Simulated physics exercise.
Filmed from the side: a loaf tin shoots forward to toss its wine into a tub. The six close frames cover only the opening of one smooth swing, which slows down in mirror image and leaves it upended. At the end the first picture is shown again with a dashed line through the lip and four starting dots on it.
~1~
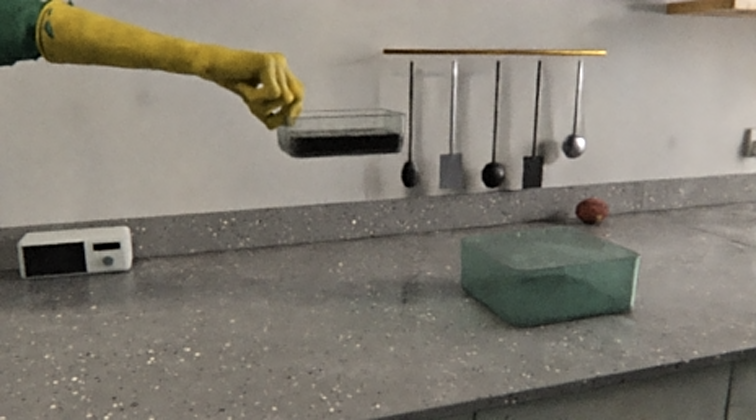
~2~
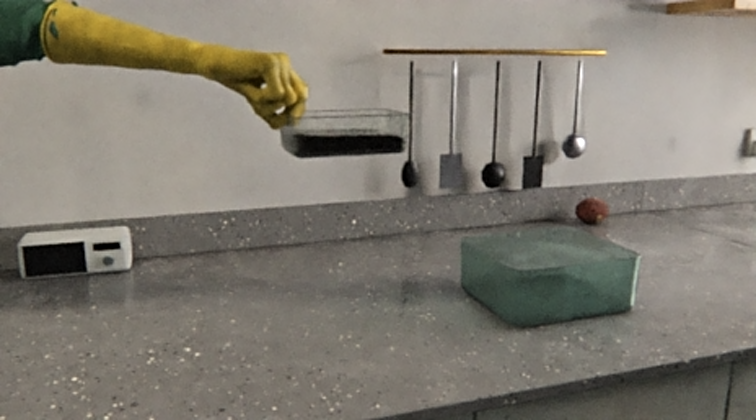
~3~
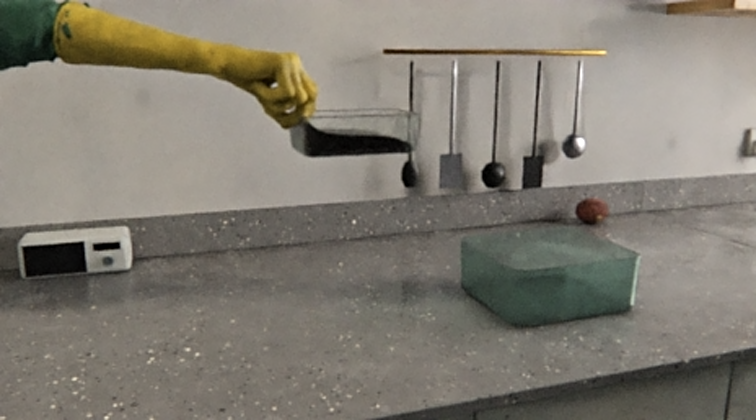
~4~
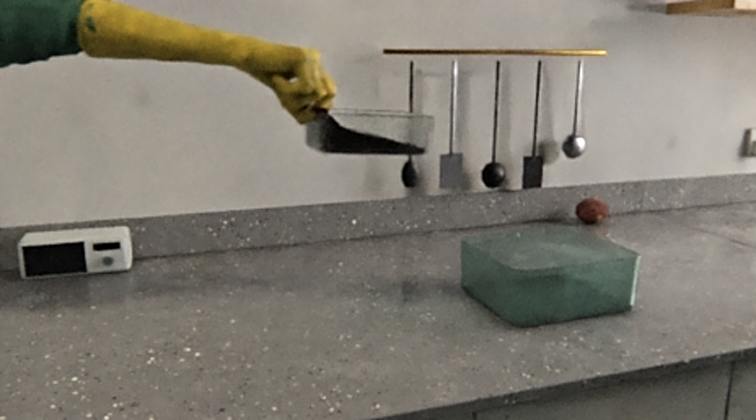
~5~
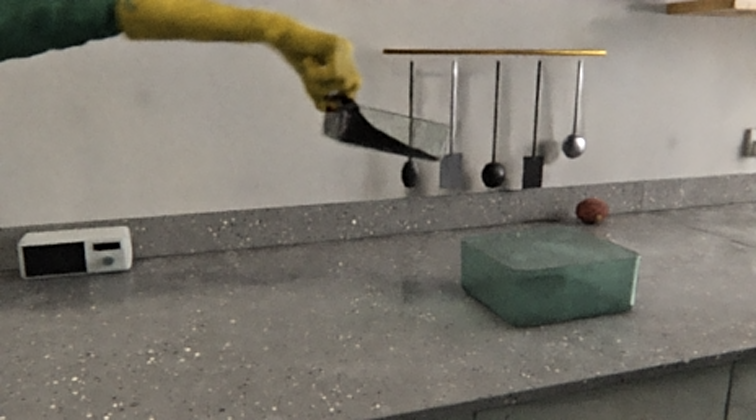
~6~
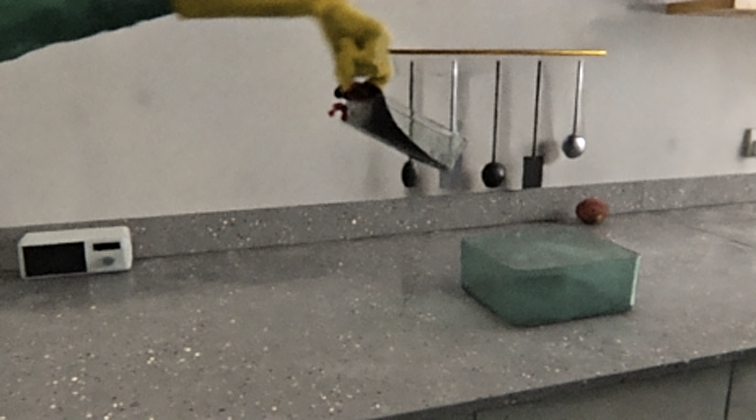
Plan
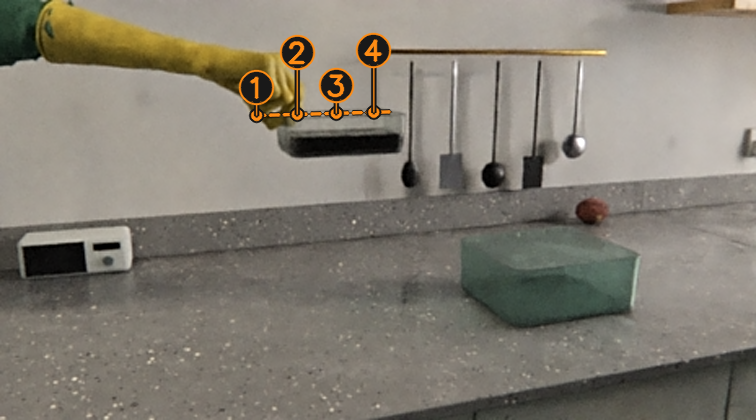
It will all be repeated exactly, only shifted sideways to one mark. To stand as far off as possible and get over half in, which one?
Dot 4.
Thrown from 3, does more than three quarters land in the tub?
No, less.
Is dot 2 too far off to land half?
Yes, it does.
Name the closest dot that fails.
3.
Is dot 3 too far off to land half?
Yes.
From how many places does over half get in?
One.
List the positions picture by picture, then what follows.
Upright, lip at (394, 111); tub from (508, 326) to (631, 308); nothing has left yet.
Upright, lip at (397, 111); nothing has left yet.
Upright, lip at (406, 111); nothing has left yet.
Tipped about 4°, lip at (421, 114); wine is over the rim, down to (320, 110).
Tipped about 13°, lip at (439, 123); wine is over the rim, down to (323, 109).
Tipped about 27°, lip at (454, 137); wine is over the rim, down to (336, 116).
On the marked copy, 1 at (256, 115); 2 at (297, 114); 3 at (336, 113); 4 at (373, 112).
Choosing 1, about 0 % lands in the tub, 100 % falls short.
Choosing 2, about 0 % lands in the tub, 99 % falls short.
Choosing 3, about 29 % lands in the tub, 67 % falls short and 4 % goes beside or beyond.
Choosing 4, about 61 % lands in the tub, 30 % falls short and 9 % goes beside or beyond.
